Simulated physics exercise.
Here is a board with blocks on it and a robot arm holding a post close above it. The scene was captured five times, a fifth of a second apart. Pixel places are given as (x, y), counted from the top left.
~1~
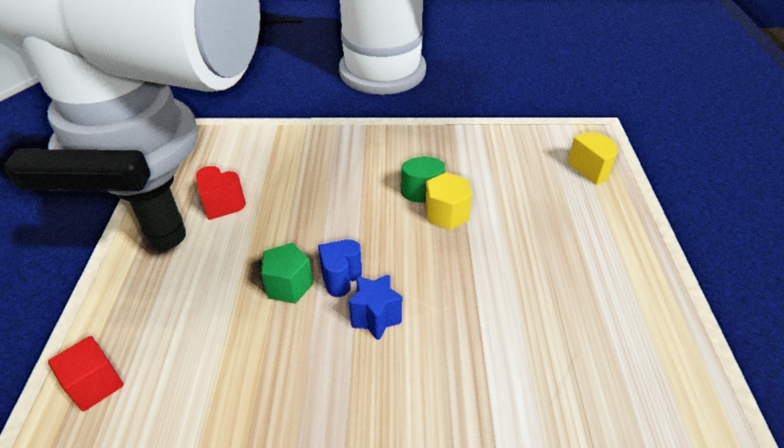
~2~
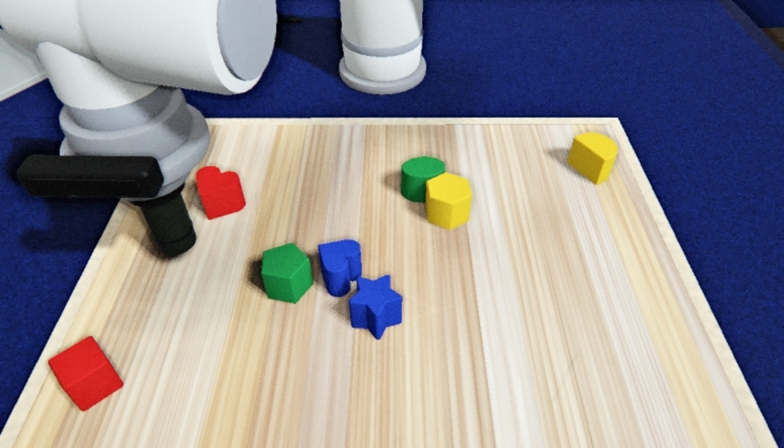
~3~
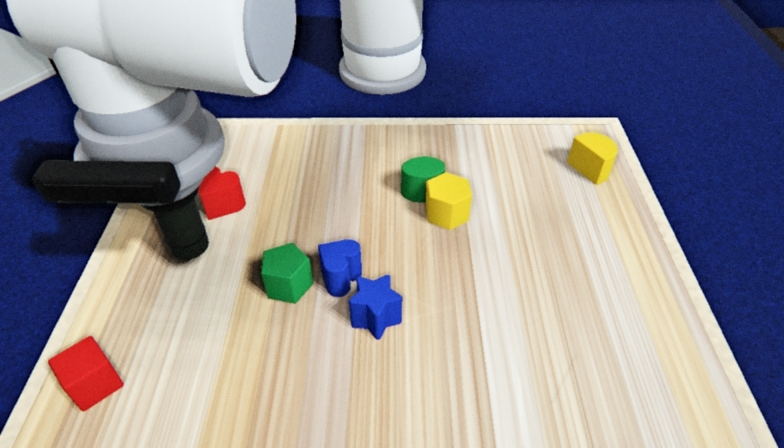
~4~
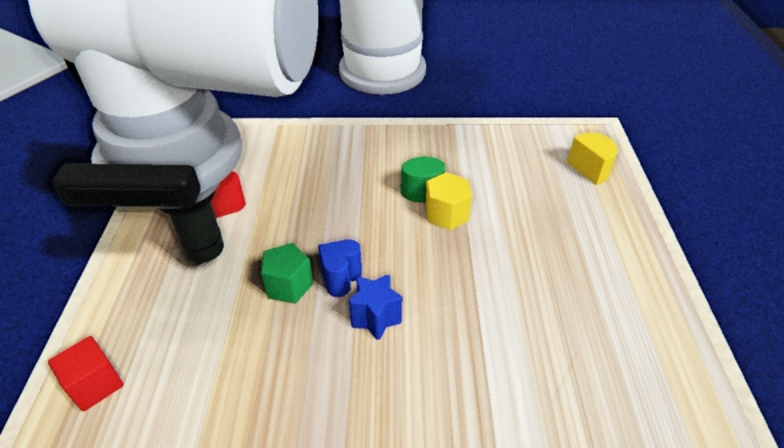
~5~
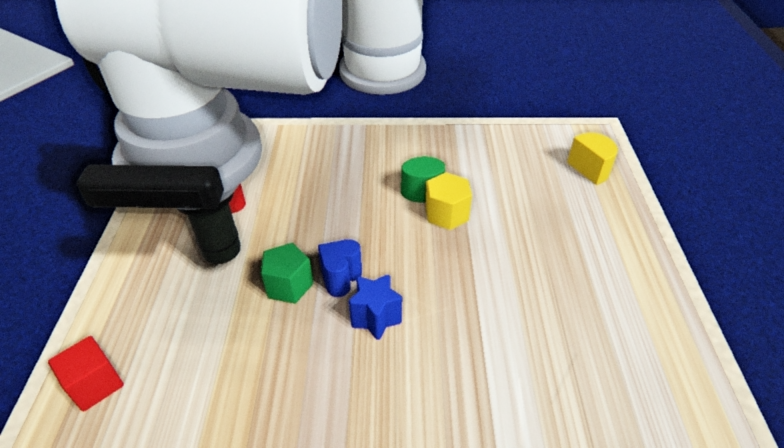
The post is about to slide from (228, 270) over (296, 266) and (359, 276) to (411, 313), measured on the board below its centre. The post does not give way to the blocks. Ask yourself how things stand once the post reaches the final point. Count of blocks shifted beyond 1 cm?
Three or more blocks move.
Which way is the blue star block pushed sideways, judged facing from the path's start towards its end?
To the right.
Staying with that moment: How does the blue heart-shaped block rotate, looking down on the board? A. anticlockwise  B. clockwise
The answer is A.
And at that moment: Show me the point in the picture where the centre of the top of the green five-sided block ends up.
I predict (328, 276).
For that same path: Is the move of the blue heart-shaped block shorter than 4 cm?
I expect not.
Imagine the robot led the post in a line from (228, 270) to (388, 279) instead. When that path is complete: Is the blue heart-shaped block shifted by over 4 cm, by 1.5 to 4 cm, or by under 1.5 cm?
It will fall in the top band, over 4 cm.
On the path given first. One third of the way, post at (293, 246); green five-sided block at (309, 267), turned 50° clockwise; blue heart-shaped block at (351, 254).
Two thirds of the way, post at (358, 258); green five-sided block at (327, 276); blue heart-shaped block at (396, 264), turned 25° anticlockwise; blue star block at (383, 296), turned 30° clockwise.
At the end, post at (411, 294); red heart-shaped block unmoved; green five-sided block at (328, 276), turned 125° clockwise; blue heart-shaped block at (451, 280), turned 100° anticlockwise; blue star block at (397, 320), turned 95° clockwise.
